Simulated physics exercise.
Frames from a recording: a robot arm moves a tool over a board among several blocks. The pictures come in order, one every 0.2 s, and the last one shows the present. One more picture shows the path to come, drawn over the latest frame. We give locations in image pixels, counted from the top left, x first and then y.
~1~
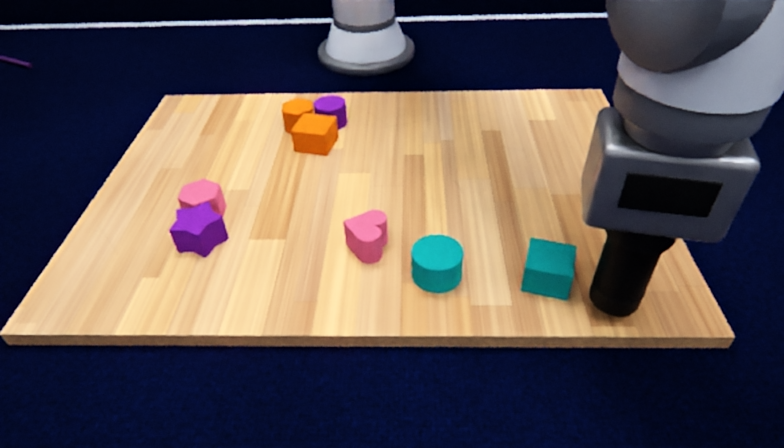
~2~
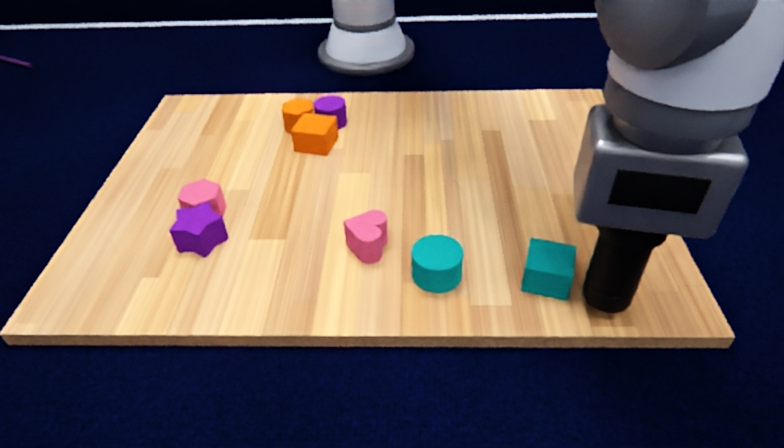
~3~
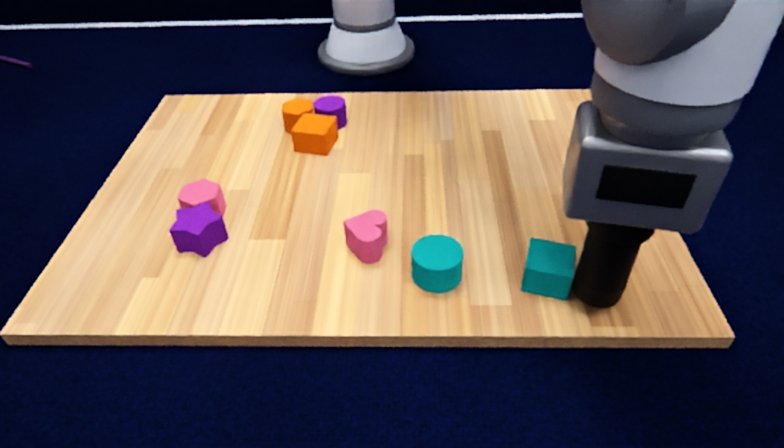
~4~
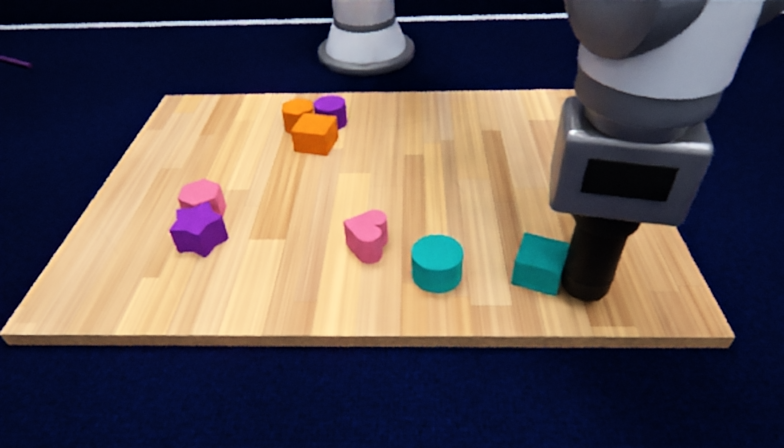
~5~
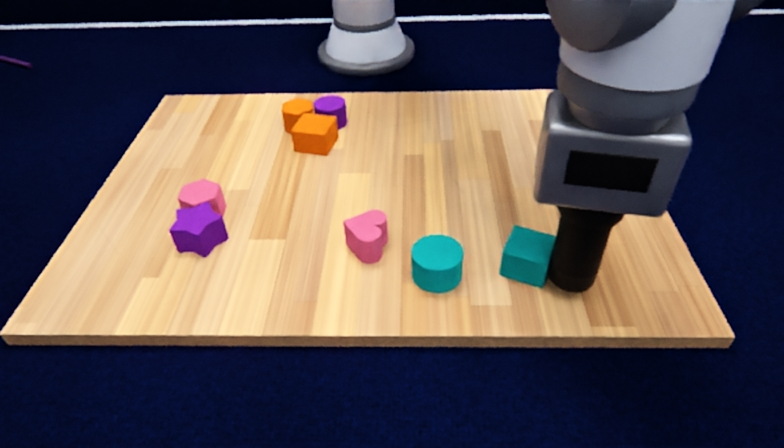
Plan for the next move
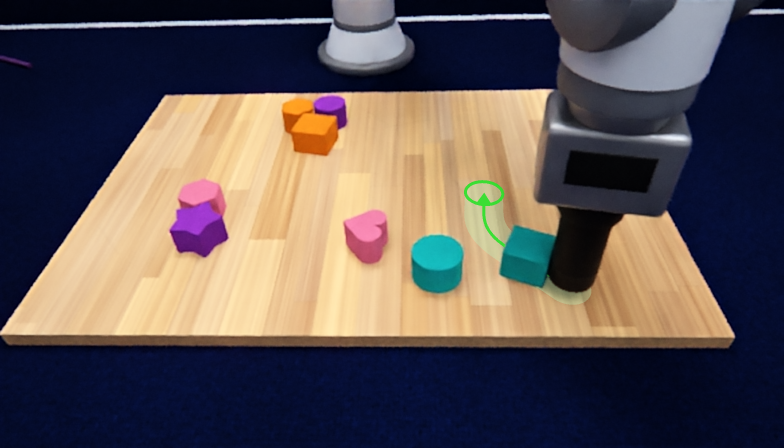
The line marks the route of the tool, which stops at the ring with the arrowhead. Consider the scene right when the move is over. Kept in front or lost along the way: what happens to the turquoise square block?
Fallen away.
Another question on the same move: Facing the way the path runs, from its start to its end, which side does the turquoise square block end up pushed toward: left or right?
Its sideways move is to the left.
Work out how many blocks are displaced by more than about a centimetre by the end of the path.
It will shift just one block.
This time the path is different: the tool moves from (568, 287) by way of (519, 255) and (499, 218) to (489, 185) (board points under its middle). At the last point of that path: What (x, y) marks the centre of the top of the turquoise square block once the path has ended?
It is going to be at (460, 196).
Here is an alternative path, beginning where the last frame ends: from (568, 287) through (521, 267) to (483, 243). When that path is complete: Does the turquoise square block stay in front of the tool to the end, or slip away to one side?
Kept ahead.
The line goes from (568, 287) over (521, 256) and (486, 225) to (484, 193).
What follows on the original path. One third of the way, tool at (522, 245); turquoise square block at (485, 215).
Two thirds of the way, tool at (487, 215); turquoise square block at (450, 192).
At the end, tool at (485, 183); turquoise circle unmoved; turquoise square block at (446, 189), turned 15° anticlockwise.
